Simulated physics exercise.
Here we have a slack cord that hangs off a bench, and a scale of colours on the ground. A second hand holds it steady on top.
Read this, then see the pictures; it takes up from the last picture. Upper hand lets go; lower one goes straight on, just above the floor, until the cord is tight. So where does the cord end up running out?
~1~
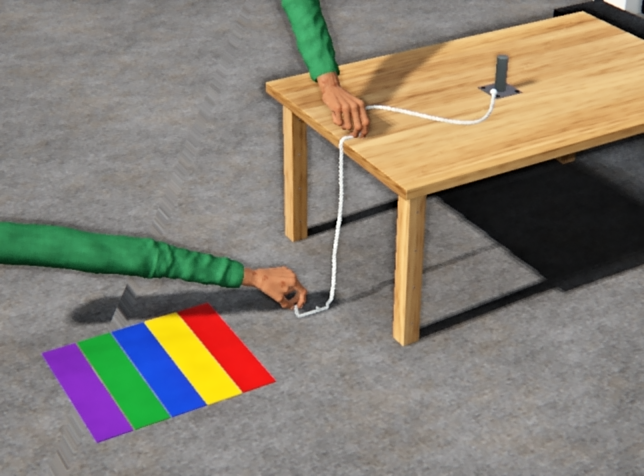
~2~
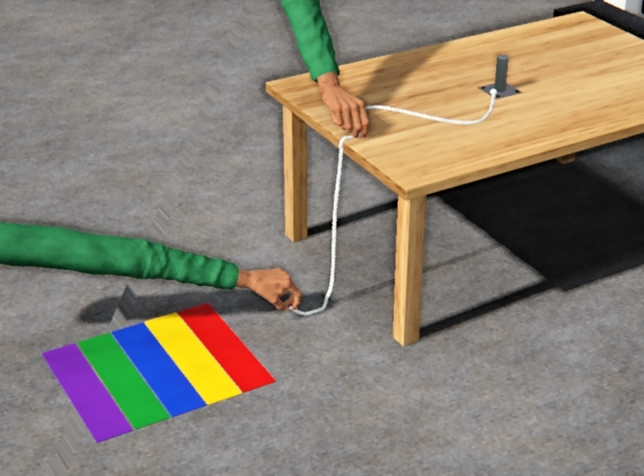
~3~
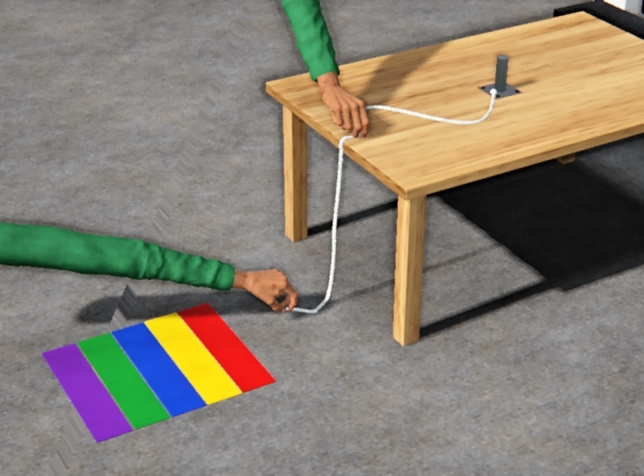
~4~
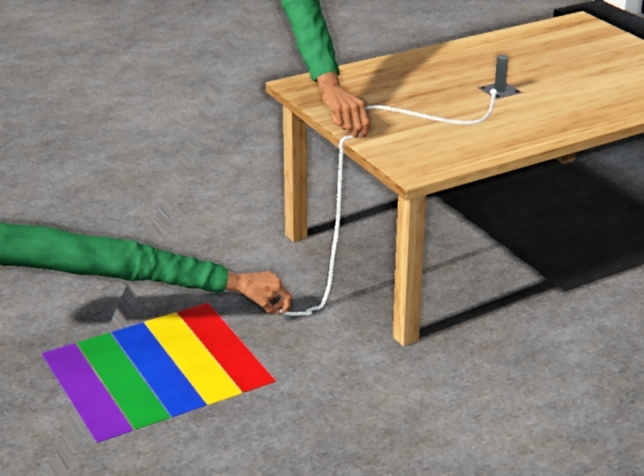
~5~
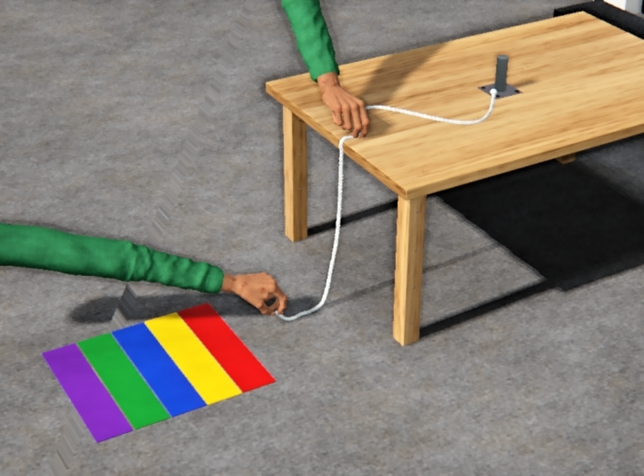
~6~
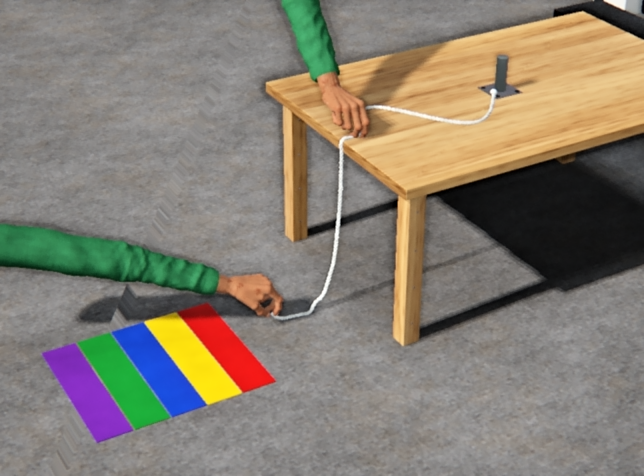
Over purple.
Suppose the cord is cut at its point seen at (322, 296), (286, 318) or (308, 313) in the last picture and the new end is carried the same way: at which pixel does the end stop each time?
Try 1: About (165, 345). Try 2: About (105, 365). Try 3: About (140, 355).
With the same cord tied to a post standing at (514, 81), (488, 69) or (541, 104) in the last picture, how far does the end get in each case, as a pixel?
In pixels, the answers are (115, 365), (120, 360) and (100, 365).
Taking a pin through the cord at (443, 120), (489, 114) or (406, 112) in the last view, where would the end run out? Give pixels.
Those spots come out as (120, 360), (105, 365) and (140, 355).
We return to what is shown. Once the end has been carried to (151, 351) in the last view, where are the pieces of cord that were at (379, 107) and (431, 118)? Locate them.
They end up at (349, 135) and at (397, 121).
Early on, end near (151, 351); over blue.
Midway, end near (107, 365); over green.
At the end of the slack, end near (80, 374); over purple. The purple one.
